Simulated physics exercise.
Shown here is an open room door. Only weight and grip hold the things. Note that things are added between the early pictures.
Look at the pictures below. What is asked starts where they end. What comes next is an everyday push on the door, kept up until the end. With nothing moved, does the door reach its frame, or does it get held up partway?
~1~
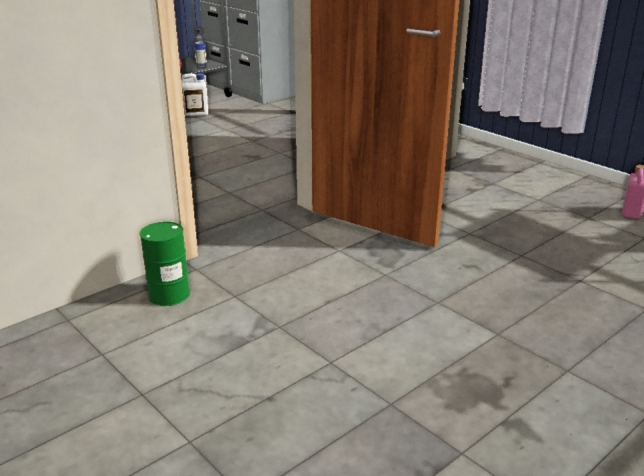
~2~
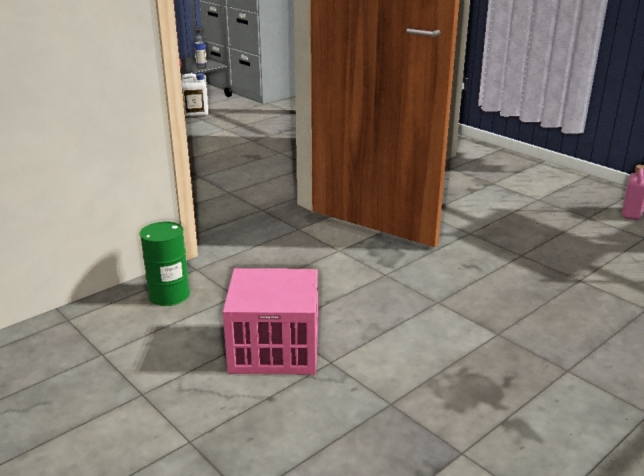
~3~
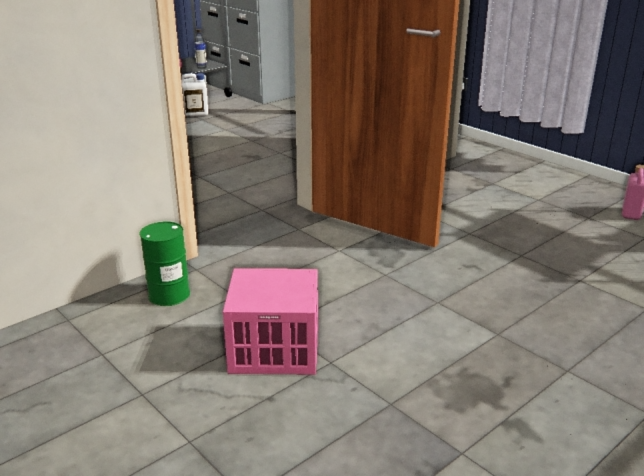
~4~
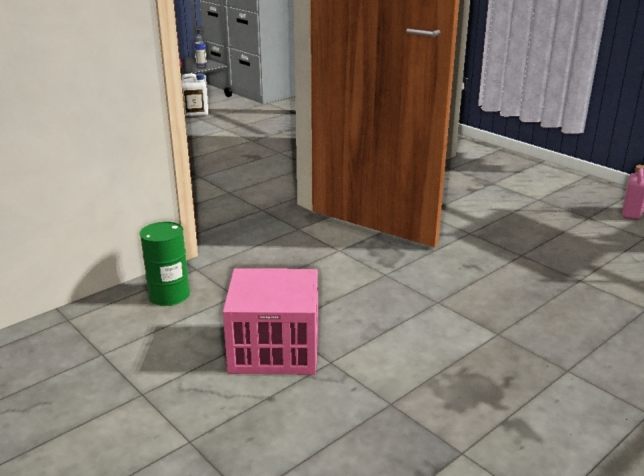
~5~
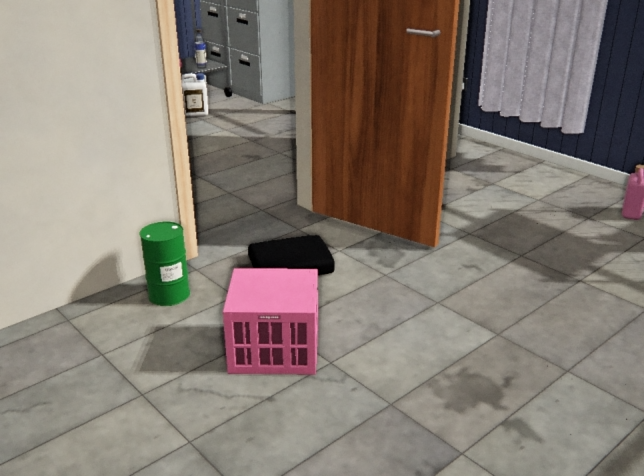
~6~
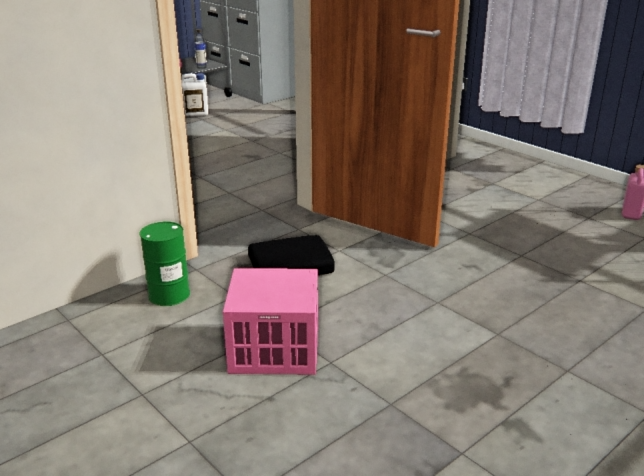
Most likely it will leave a gap.
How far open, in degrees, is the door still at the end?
Open angle: About 30°.
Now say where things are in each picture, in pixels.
In the first frame, door wide open and still; green canister (166, 264).
In the second frame, door wide open and still; green canister (166, 264); pink crate (274, 320).
In the third frame, door wide open and still; green canister (166, 264); pink crate (274, 320).
In the fourth frame, door wide open and still; green canister (166, 264); pink crate (274, 320).
In the fifth frame, door wide open and still; green canister (166, 264); pink crate (274, 320).
In the sixth frame, door wide open and still; black cushion (291, 258); green canister (166, 264).
Then, 0.80 s on from there, door 86° open.
Then, 1.50 s on from there, door 55° open; black cushion shifted a little near (282, 258).
Then, 1.80 s on from there, door 44° open; black cushion shifted a little near (260, 256).
Then, 2.10 s on from there, door 33° open; black cushion shifted about its own width near (238, 252).
In the end, door 30° open; moved from the start, black cushion; the other 2 unmoved. At the end, from the last picture's camera, black cushion near (233, 251).
